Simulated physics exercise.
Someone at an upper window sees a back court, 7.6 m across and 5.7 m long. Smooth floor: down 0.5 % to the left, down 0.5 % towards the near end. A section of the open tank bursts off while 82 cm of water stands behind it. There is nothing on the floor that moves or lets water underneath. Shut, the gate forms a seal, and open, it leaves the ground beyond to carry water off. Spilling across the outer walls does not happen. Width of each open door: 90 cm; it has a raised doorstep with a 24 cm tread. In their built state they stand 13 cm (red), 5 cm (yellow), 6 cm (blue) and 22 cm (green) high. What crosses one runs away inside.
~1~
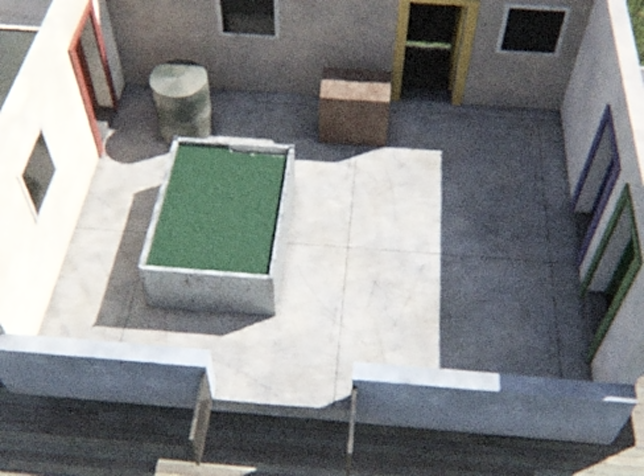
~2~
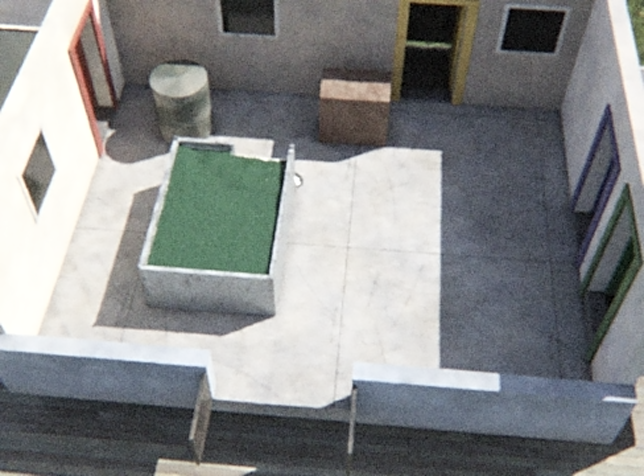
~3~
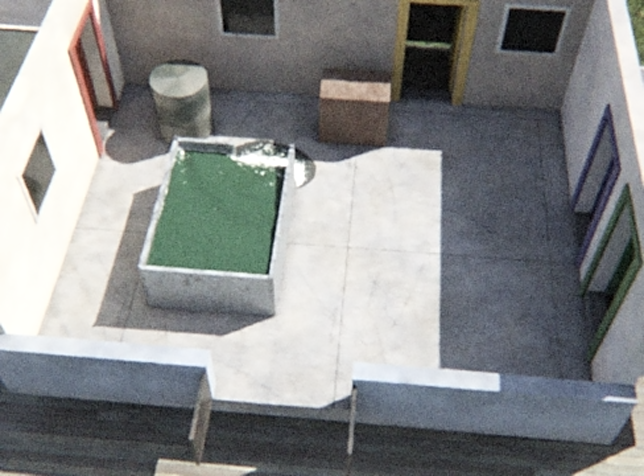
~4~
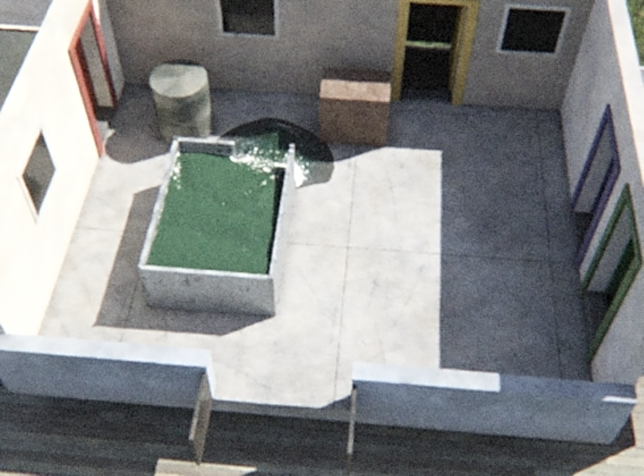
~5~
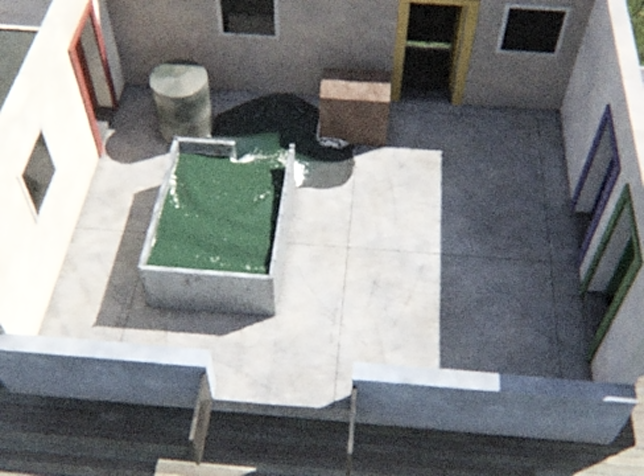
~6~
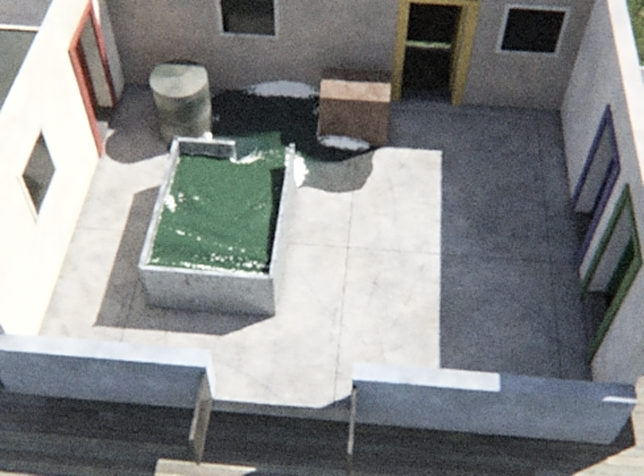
A pale rectangular tank of green liquid stands left of centre in a sunlit, walled courtyard, seen from high above by a camera that stays still. Behind it are a grey-green drum and a brown box, with a red door on the left, a yellow one at the back, and purple and green ones on the right. The tank's far side opens and liquid pours out, spreading darkly between drum and box to the back wall while the surface inside ripples.
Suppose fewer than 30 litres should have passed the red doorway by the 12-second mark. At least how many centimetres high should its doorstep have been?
I would say at least 14 cm.
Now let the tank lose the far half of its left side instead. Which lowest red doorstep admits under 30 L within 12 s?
Some 25 cm.
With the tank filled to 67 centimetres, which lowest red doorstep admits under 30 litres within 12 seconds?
It would take a step of about 11.0 cm.
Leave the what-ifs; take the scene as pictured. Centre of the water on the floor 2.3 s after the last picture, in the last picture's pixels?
Look at about (267, 181) in the last view.
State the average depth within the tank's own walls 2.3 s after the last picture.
About 40 cm.
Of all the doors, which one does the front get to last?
It's the green door.
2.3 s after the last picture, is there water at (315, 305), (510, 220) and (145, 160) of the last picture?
One by one: Clear, drenched, drenched.
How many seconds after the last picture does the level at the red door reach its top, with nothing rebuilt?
Peak time: Around 2.4 s.
Then, 0.7 s after the last picture water covers 20 % of the floor, deepest (50 cm) near (318, 99); it has not reached the red door.
Then, 2.3 s after the last picture water covers 45 % of the floor, deepest (38 cm) near (124, 86); 19 cm at the red door, 9 litres in over its 13 cm doorstep.
Then, 11.3 s after the last picture water covers 100 % of the floor, deepest (13 cm) near (27, 366); 8 cm at the red door, 40 litres in over its 13 cm doorstep.
At the red door as built, the water peaked near 19 cm, 2.3 s after the last picture.
Run again over the same 12 s with other heights there, 51 litres in over 12 cm, 19 litres over 16 cm. The limit of 30 litres is kept from about 14 cm up.
